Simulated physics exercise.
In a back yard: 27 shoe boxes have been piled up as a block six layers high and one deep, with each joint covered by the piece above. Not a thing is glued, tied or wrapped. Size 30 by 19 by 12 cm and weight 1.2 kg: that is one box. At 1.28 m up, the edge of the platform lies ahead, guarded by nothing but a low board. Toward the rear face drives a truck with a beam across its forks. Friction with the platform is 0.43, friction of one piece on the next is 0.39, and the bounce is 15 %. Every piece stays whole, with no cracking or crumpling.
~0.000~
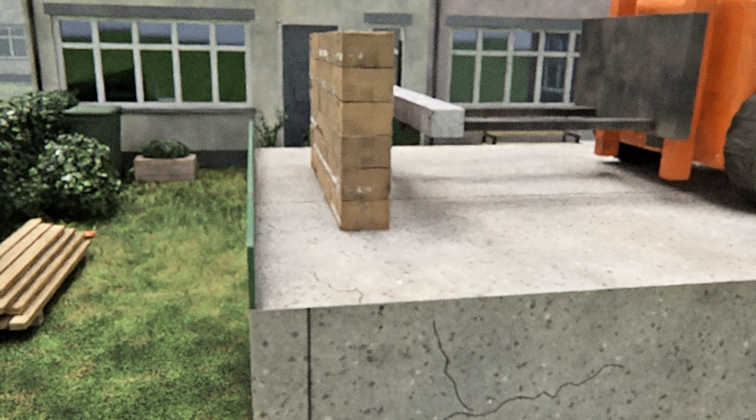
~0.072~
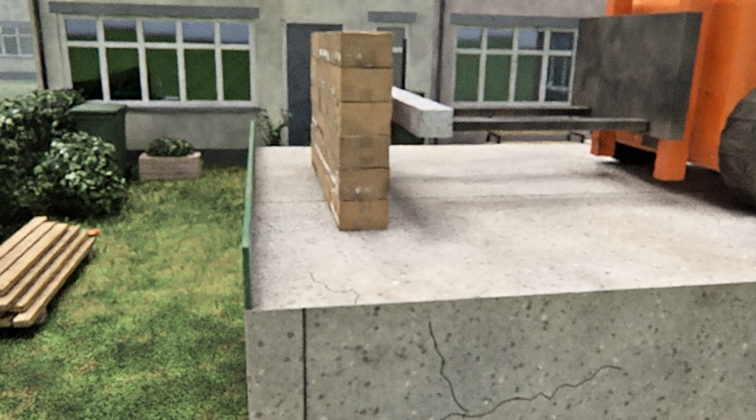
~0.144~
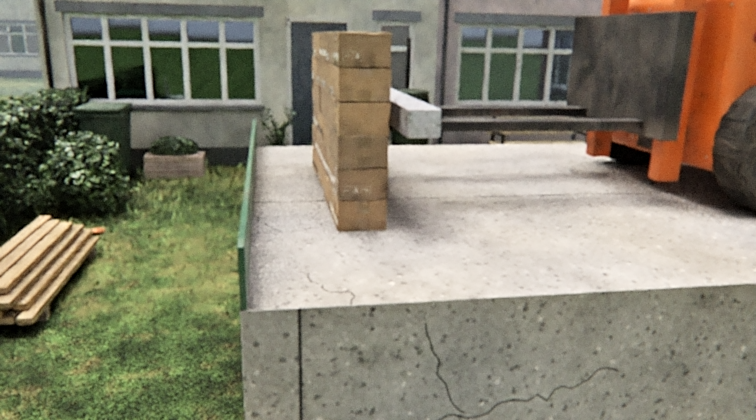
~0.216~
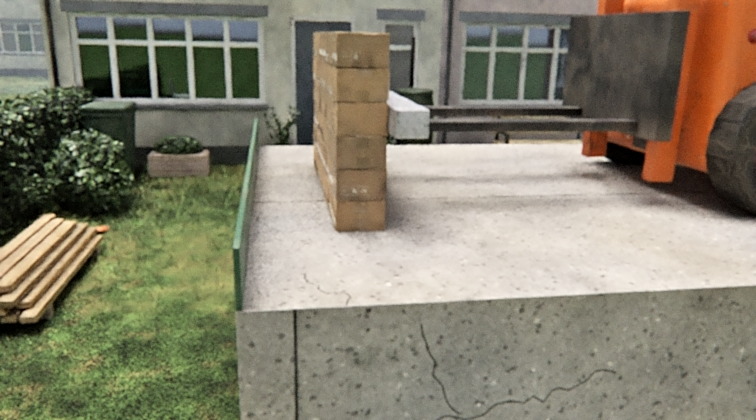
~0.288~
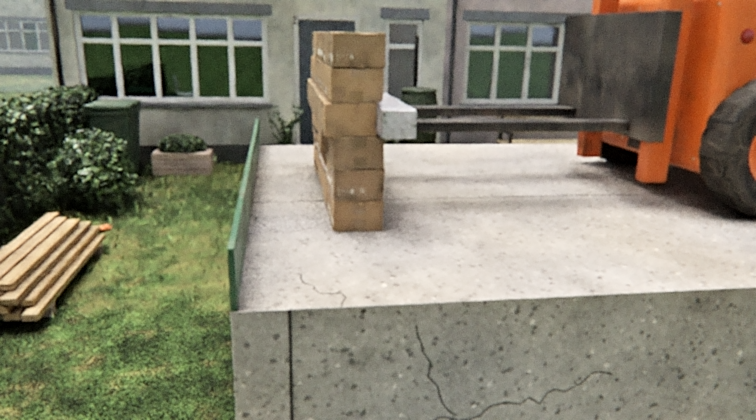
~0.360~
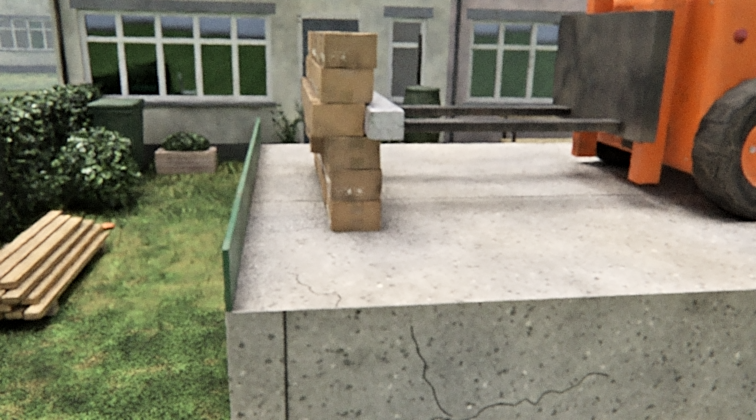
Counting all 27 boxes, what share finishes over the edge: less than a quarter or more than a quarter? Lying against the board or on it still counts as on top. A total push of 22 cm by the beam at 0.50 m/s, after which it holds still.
More than a quarter.
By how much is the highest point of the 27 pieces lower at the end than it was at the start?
About 34 cm.
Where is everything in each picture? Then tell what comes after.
In the first picture (we follow the side turned to the camera; the camera moves round a little), beam (445, 123) 11 cm from the stack; no piece has moved.
The second picture shows beam (434, 123) 7 cm from the stack.
The third picture shows beam (422, 124) 38 mm from the stack.
The fourth picture shows beam (410, 124) 1 mm in.
The fifth picture shows beam (397, 125) 34 mm in; 11 stirred so far.
The sixth picture shows beam (384, 125) 7 cm in; 16 stirred so far.
Around 0.68 s, none of the 27 boxes over the edge, 27 disturbed.
Around 1.20 s, 9 of the 27 boxes over the edge.
Finally (1.7 s), 10 of the 27 boxes over the edge. That is 37 per cent.
